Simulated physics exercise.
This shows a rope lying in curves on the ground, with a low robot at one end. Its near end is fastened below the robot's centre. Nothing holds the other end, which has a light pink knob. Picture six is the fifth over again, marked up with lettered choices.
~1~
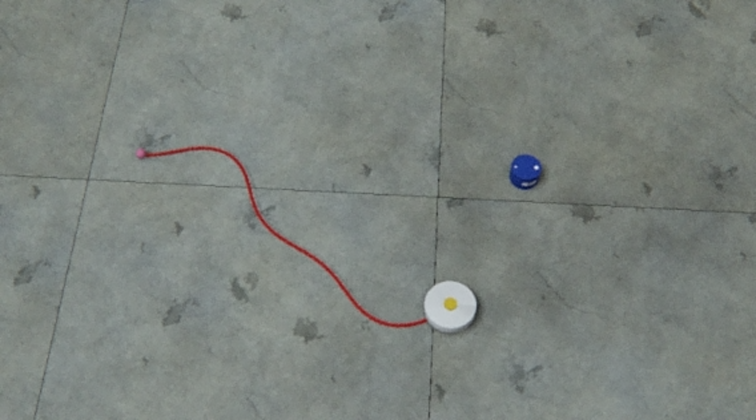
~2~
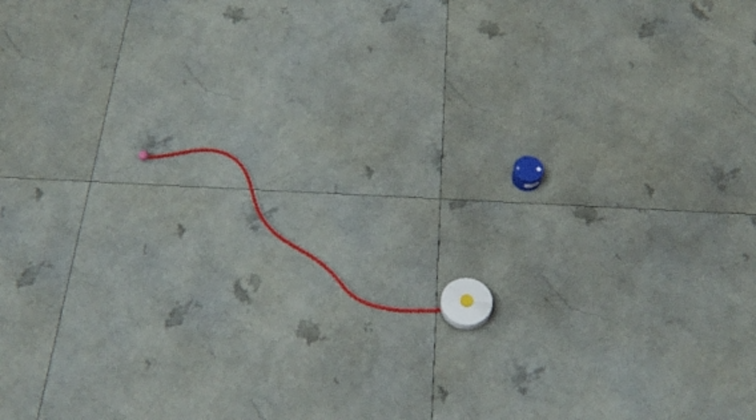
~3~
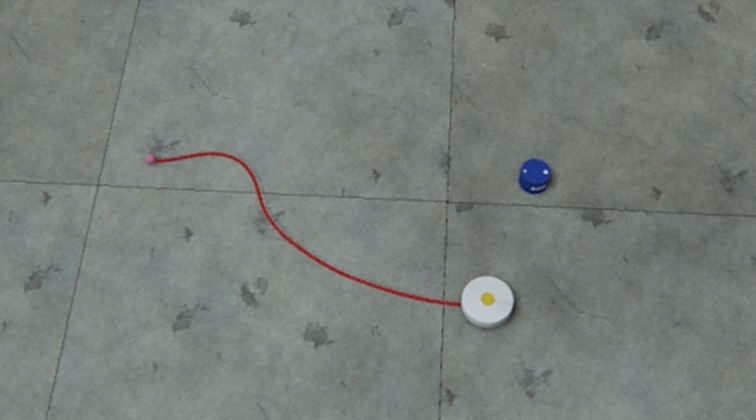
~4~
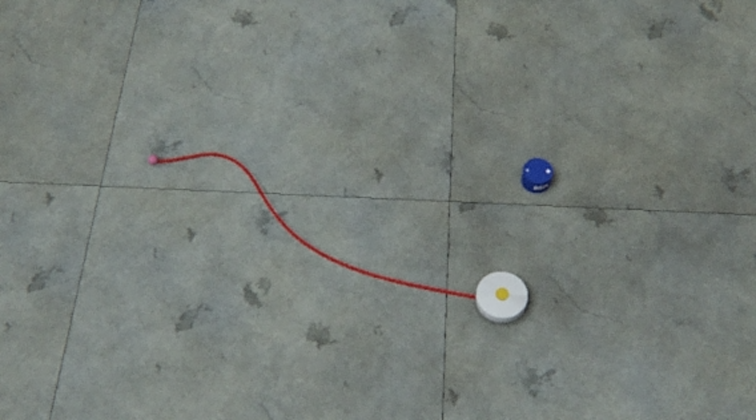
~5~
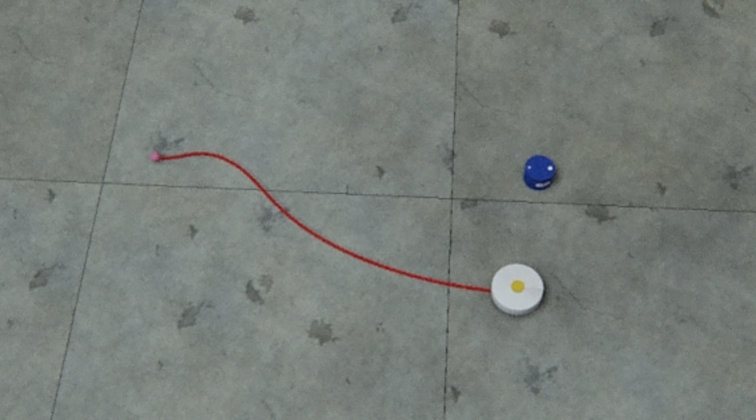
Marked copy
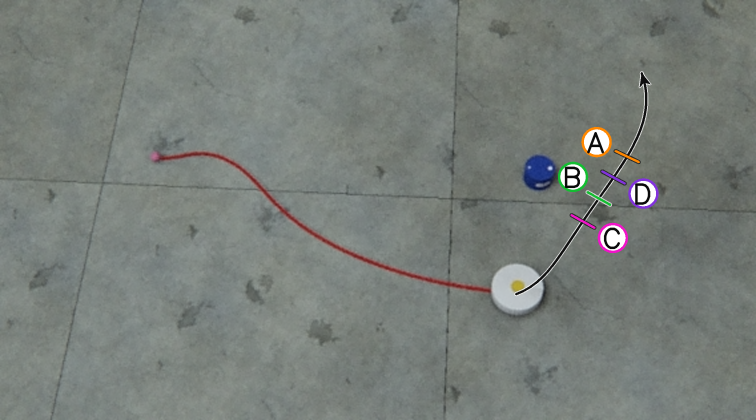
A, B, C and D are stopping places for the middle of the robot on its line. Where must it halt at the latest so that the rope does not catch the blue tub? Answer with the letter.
Stop at D.
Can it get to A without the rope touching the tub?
No.
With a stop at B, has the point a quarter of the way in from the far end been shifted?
Yes.
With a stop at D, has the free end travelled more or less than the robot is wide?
More.
On the marked copy, A at (627, 157); B at (599, 198); C at (583, 221); D at (614, 178); the route from (516, 294) via (609, 184) to (642, 73).
Following D. Soon after the start, robot (560, 253), middle of the rope (348, 233), free end (174, 157).
Later, robot (589, 210), middle of the rope (379, 227), free end (197, 162).
In the end, robot (615, 173), middle of the rope (412, 214), free end (221, 172); nothing has been touched.
As for the rest, A brings the rope against the tub; B is safe but short; C is safe but short.
